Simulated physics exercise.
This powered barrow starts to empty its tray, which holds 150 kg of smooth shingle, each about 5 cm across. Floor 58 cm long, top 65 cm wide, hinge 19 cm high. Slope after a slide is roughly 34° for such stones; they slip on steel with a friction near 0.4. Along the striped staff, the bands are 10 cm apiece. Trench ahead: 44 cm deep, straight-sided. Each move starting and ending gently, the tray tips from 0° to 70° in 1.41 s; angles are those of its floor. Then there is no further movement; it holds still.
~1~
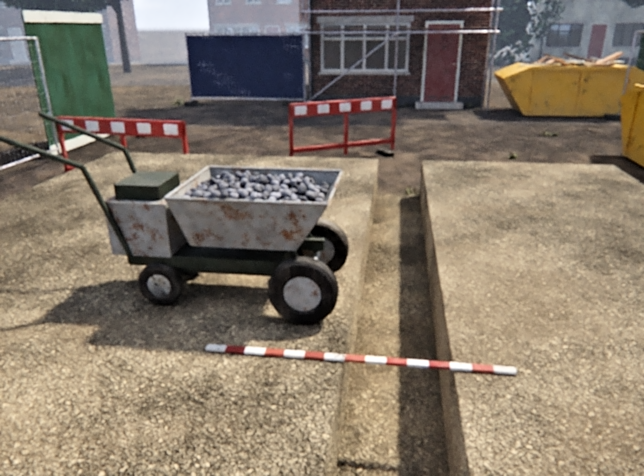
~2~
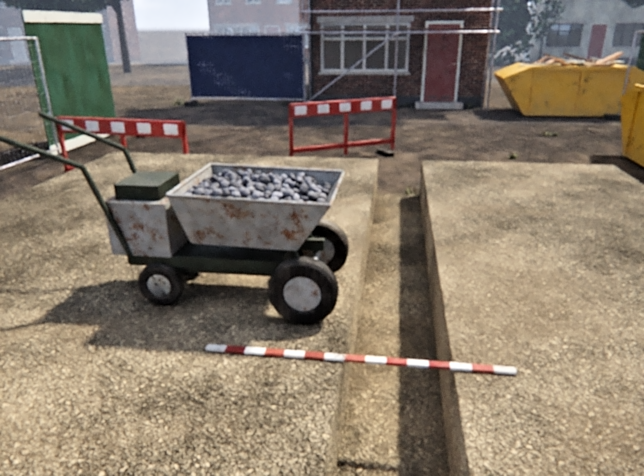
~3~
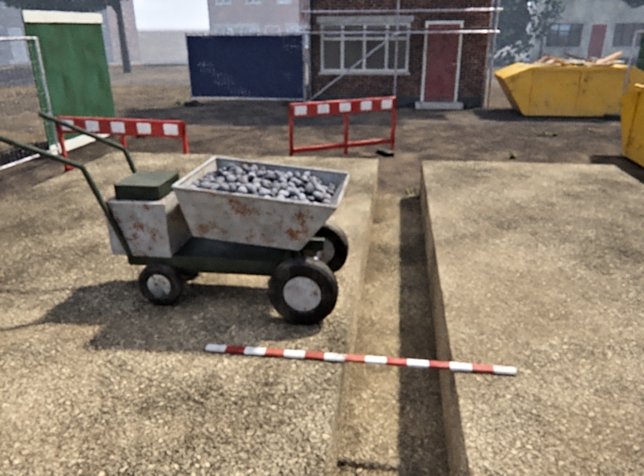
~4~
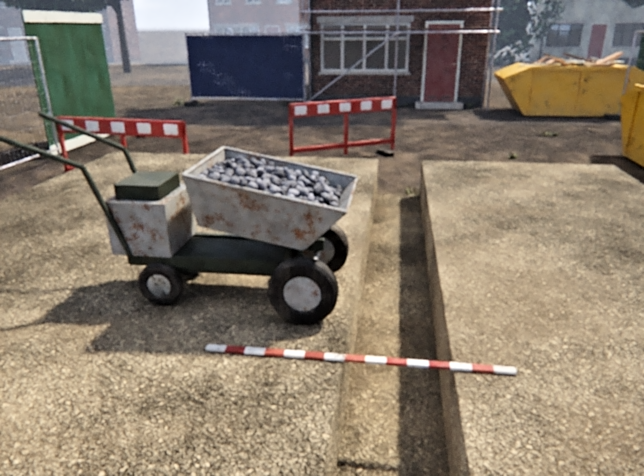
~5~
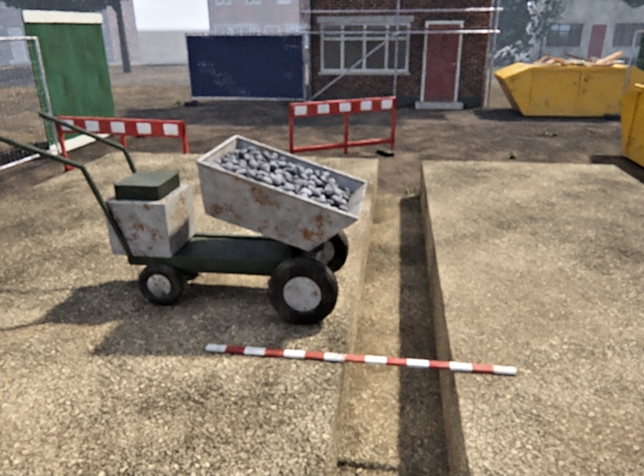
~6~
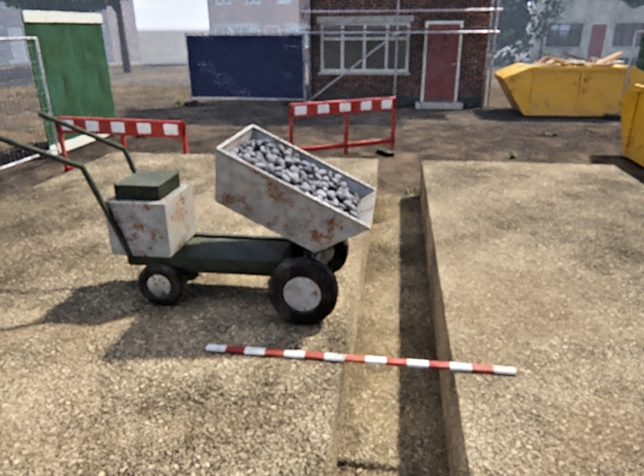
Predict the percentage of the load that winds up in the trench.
My prediction is about 71 per cent.
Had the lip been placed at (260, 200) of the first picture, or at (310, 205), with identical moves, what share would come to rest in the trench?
Near 100 then near 90 percent.
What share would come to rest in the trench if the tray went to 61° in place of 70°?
In that case around 60 percent.
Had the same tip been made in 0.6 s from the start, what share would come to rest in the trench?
I'd put it at some 50 in a hundred.
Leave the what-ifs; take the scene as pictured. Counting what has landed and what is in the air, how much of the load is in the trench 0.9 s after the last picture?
Some 35 per cent of the load by that point.
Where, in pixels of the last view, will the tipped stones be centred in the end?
Around (424, 354).
Then, 0.5 s after the last picture the floor is at 59°, 99 % in the tray, 1 % in the trench; the foremost stones are at (411, 255).
Then, 0.9 s after the last picture the floor is at 70°, 48 % in the tray, 33 % in the trench, 19 % past the trench; the foremost stones are at (514, 299).
Then, 1.3 s after the last picture the floor is at 70°, 23 % in the tray, 47 % in the trench, 29 % past the trench; the foremost stones are at (597, 315).
Then, 3.2 s after the last picture the floor is at 70°, 0 % in the tray, 71 % in the trench, 29 % past the trench; the foremost stones are past the picture's edge.
